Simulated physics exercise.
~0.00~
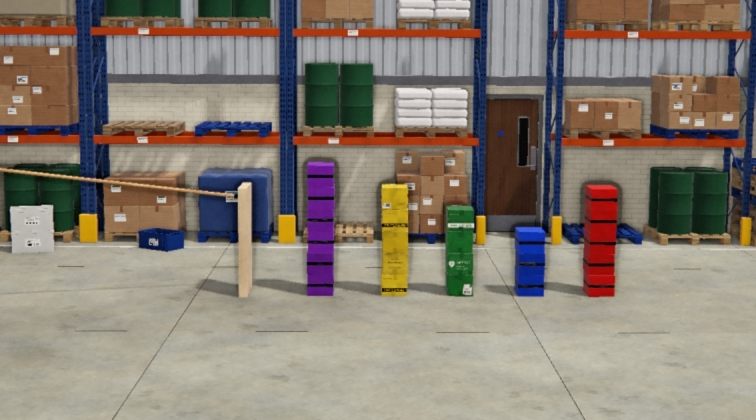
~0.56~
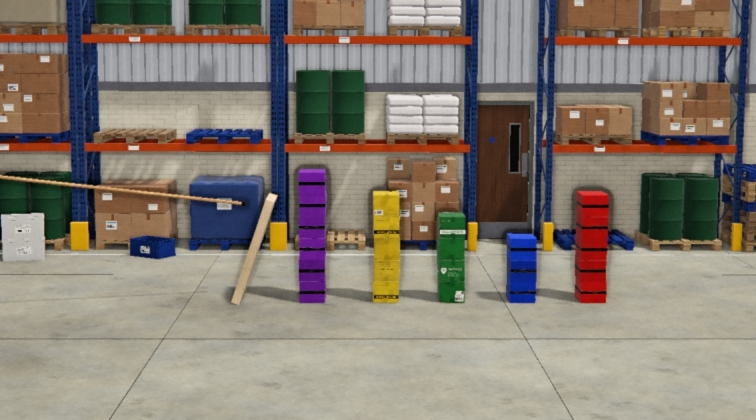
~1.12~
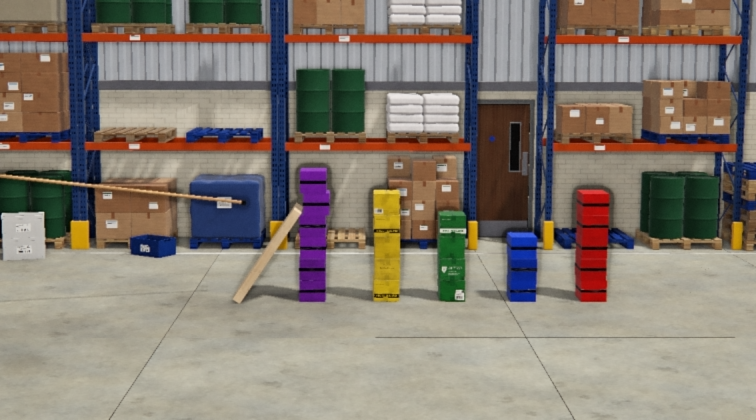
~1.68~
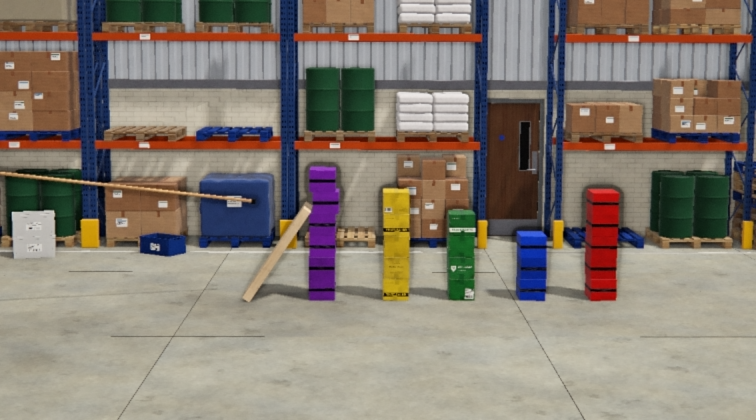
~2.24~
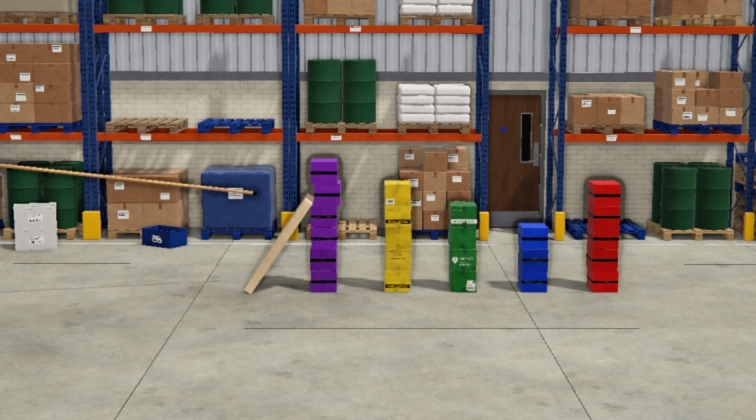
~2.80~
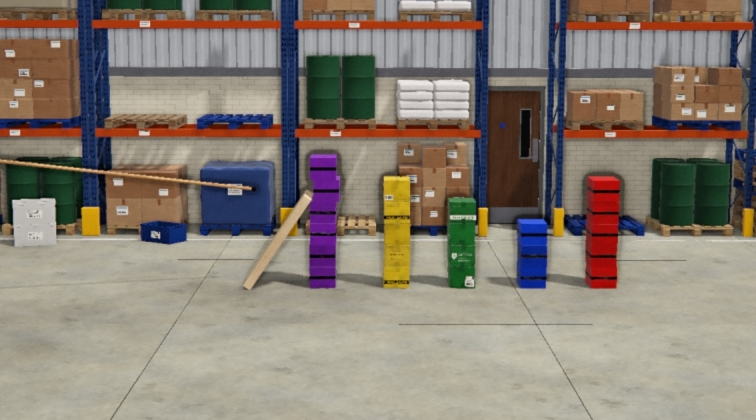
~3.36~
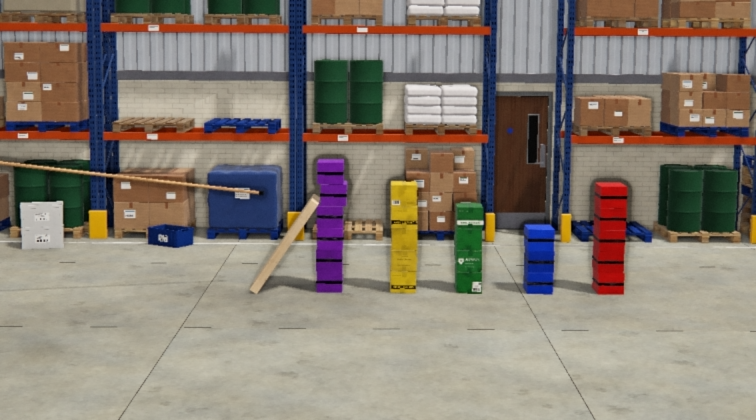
The video shows a rope-like pole beside an upright wooden board in a warehouse, with purple, yellow, green, blue and red stacks of cartons lined up to its right. The board tips right and comes to rest leaning against the purple stack, and all the stacks remain standing.
